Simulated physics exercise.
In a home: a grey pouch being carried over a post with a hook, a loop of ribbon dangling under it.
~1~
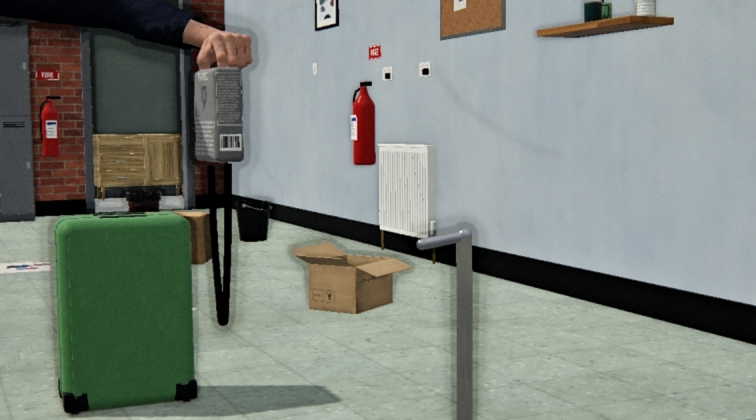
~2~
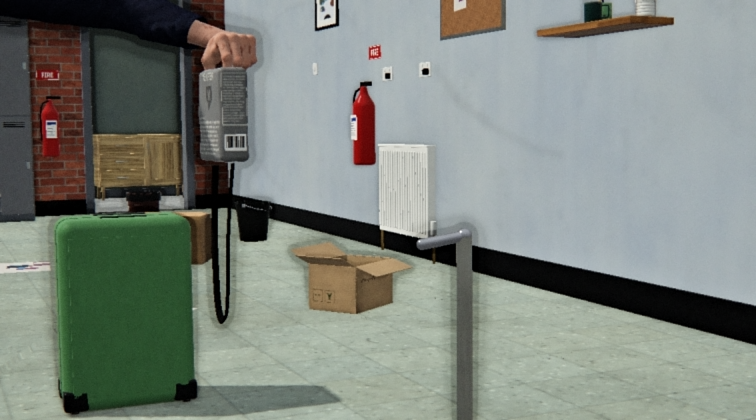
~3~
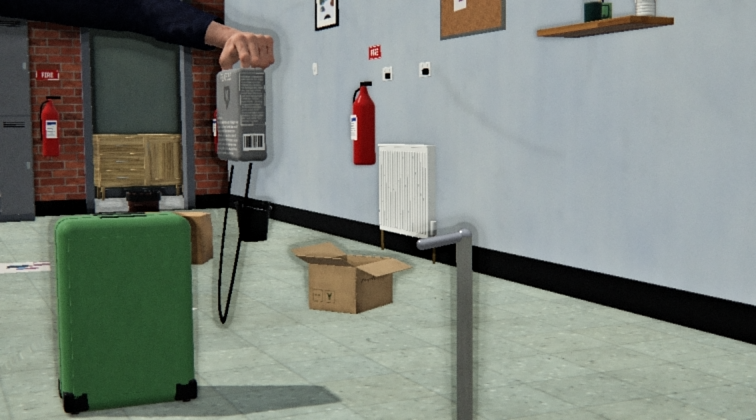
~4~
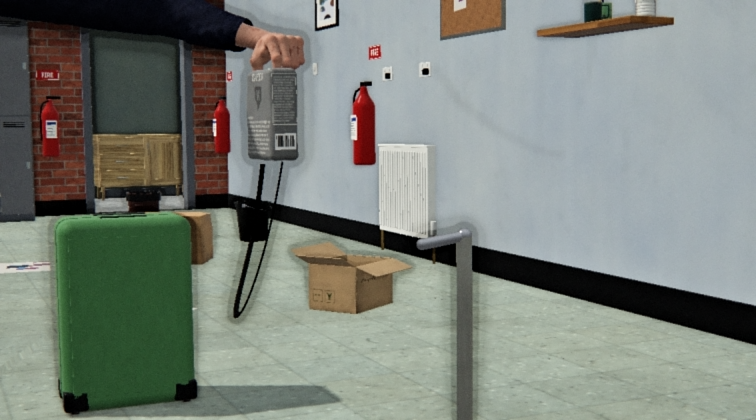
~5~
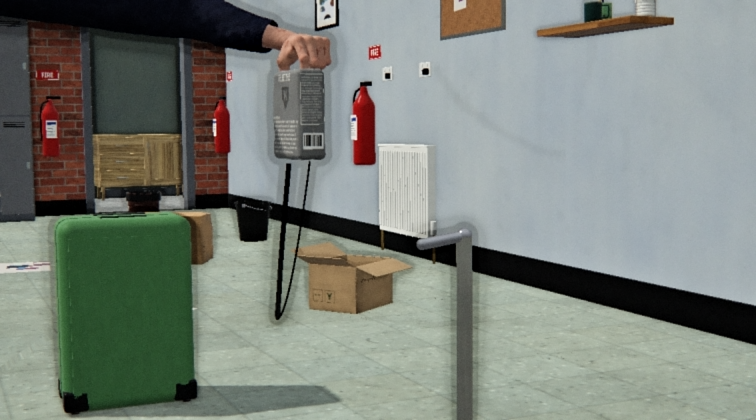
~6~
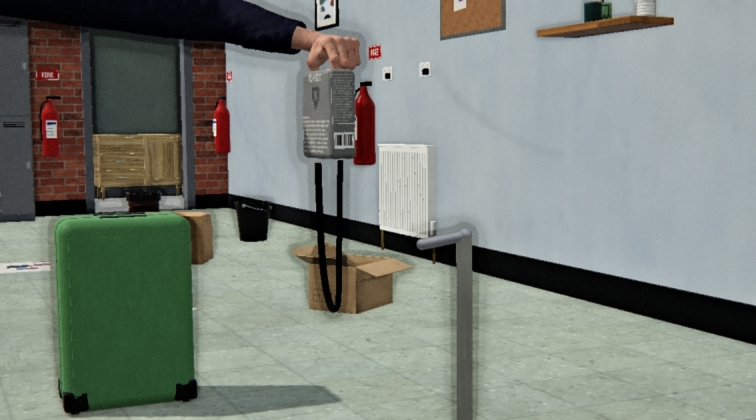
In a room with a green suitcase and a metal post, a hand held a grey pouch with a dark ribbon loop dangling beneath and carried it steadily right, the loop swaying and twisting below.
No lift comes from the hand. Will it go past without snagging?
No, it snags.
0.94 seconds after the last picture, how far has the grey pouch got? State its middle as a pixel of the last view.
Approximately at (489, 114) in the last view.
Then, 0.44 s on from there, pouch nearing the post near (407, 114).
Then, 0.94 s on from there, pouch over the post near (489, 114).
In the end, pouch past the post near (555, 114); loop tight round the post, hand stopped. The grey pouch gets caught.
